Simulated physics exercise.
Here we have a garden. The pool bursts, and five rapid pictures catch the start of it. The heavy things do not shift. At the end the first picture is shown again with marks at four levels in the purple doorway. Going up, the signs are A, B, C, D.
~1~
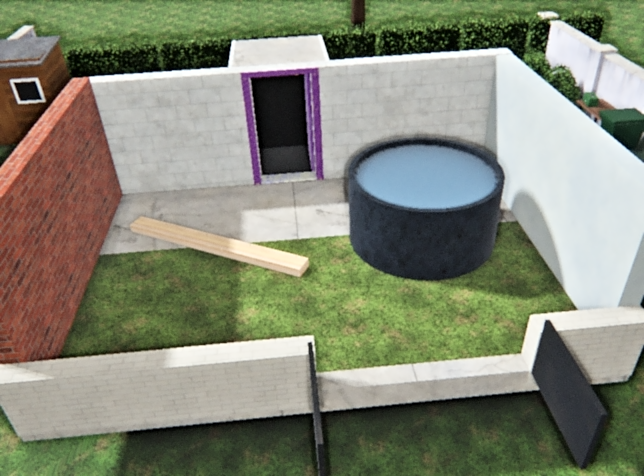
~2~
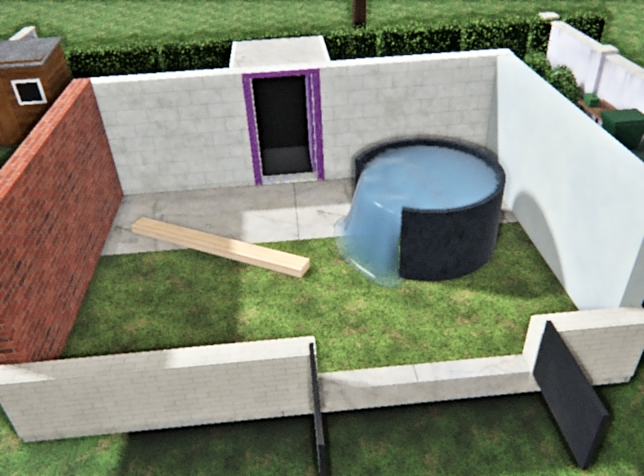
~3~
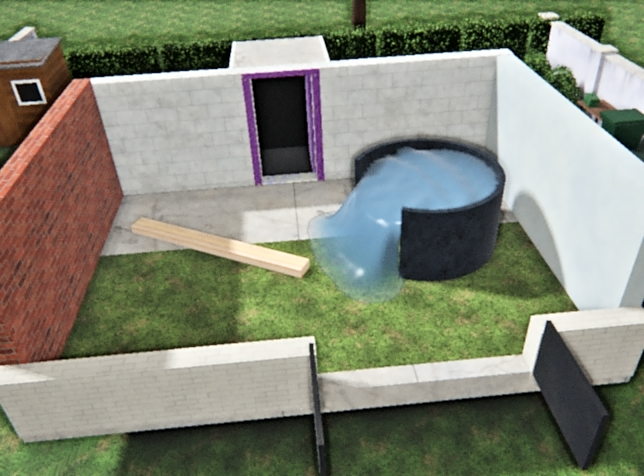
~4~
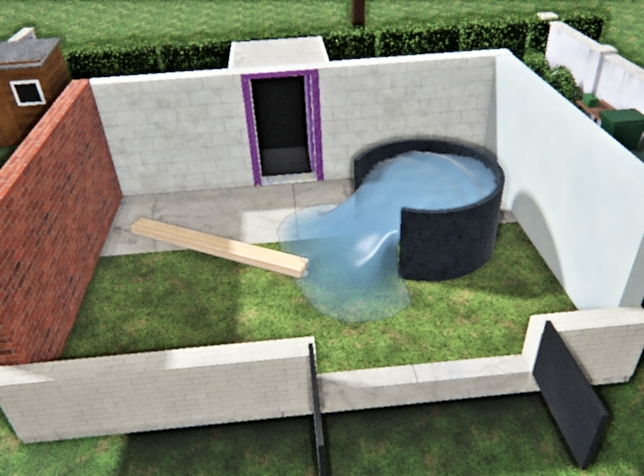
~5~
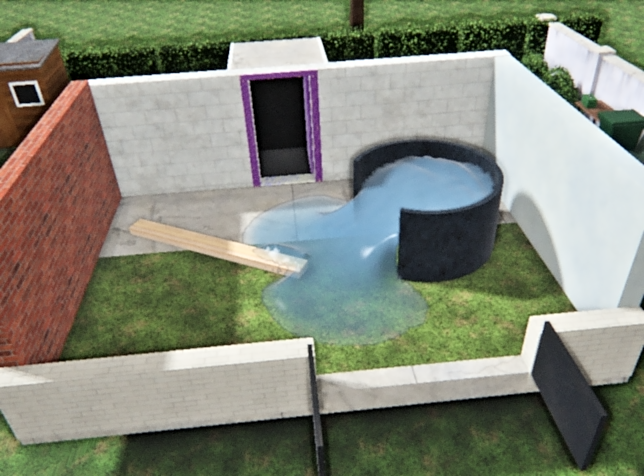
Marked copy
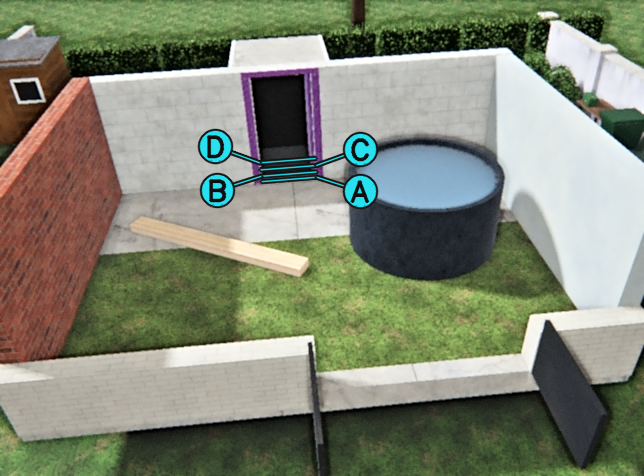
The clip opens on a walled garden with a round, dark pool of still water, wooden planks on the grass and a purple-framed doorway behind. The pool's left side opens and water pours out onto the ground, then spreads left and forward across paving and grass, reaching around the planks' near end.
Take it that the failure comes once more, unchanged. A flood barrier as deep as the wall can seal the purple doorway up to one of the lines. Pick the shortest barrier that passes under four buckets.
Mark B.
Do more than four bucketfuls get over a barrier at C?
No, not at all.
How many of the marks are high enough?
Three of them.
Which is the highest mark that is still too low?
That is mark A.
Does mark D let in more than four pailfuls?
No, that is safe.
In cyan, A at (289, 179); B at (288, 174); C at (288, 167); D at (287, 160); from the bottom up A, B, C, D.
Choosing A, about 9 bucketfuls get in.
Choosing B, a splash gets over, under a bucket.
Choosing C, nothing gets over.
Choosing D, nothing gets over.
